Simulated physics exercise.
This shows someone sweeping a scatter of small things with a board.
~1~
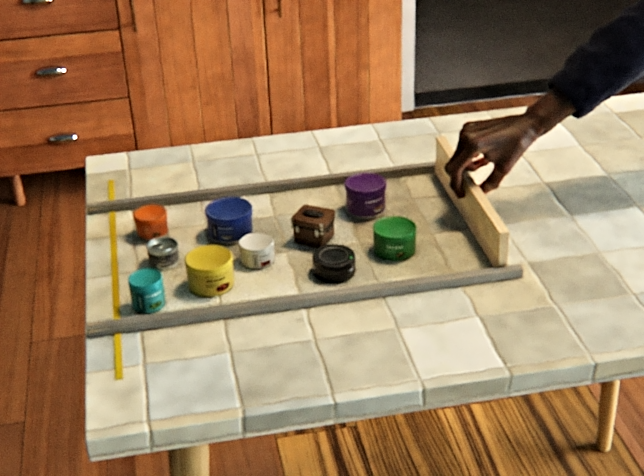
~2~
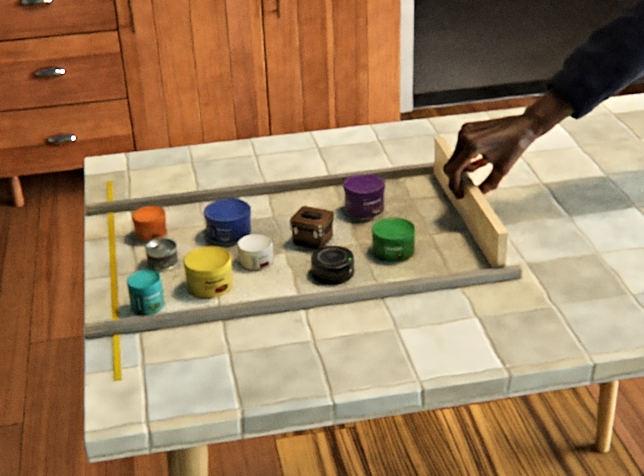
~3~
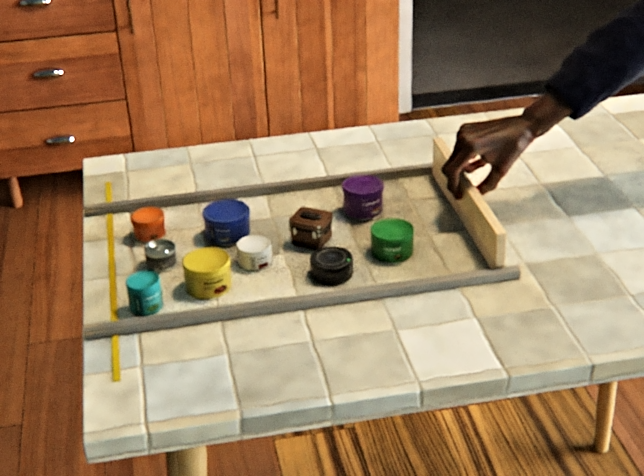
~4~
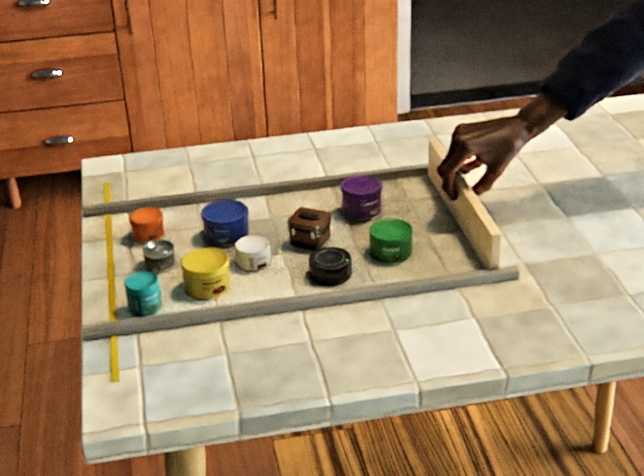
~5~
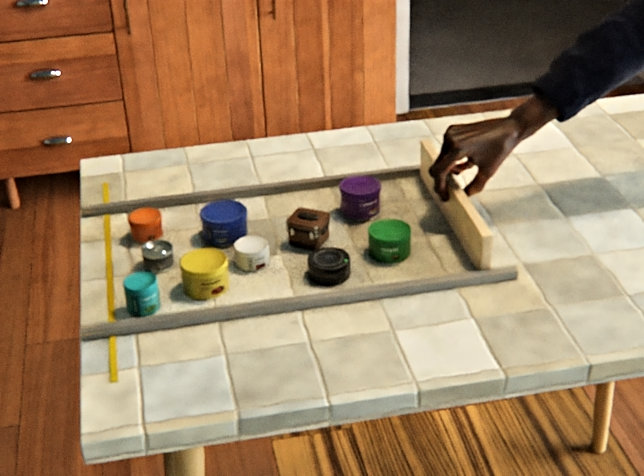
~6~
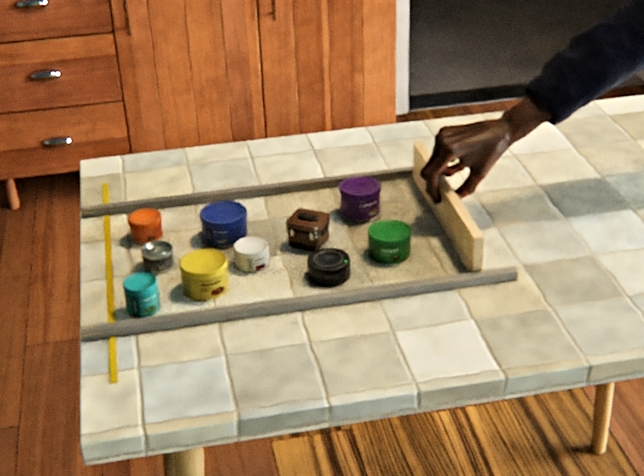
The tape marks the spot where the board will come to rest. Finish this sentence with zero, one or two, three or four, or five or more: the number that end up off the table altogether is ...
The number that end up off the table altogether is five or more.
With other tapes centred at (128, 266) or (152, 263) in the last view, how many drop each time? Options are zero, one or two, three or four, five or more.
The first spot would give 5 or more falling and the second one to two.
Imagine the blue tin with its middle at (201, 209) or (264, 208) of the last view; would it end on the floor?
One place after the other: It keeps its spot; it keeps its spot.
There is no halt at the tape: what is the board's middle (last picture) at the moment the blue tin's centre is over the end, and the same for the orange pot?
Blue tin over the end: About (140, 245). Orange pot over the end: About (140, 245).
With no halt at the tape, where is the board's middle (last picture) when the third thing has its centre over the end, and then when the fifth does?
At (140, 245) for the third, at (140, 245) for the fifth.
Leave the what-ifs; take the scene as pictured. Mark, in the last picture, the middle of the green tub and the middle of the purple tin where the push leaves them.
Final pixels, roughly: (86, 285) for the first, (85, 229) for the other.
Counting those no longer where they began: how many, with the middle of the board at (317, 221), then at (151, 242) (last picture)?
I count 4 first and 10 after.
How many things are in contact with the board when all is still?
The number is 4.
Soon after, none off yet; turquoise tub at rest near (142, 295); orange pot at rest near (146, 227); grey pot at rest near (158, 258).
Then, none off yet; turquoise tub moving near (131, 299); orange pot moving near (139, 226); grey pot moving near (147, 261).
At rest, the number that fall off is five or more; fallen, white tub, blue tin, yellow tub, grey pot, orange pot and turquoise tub.
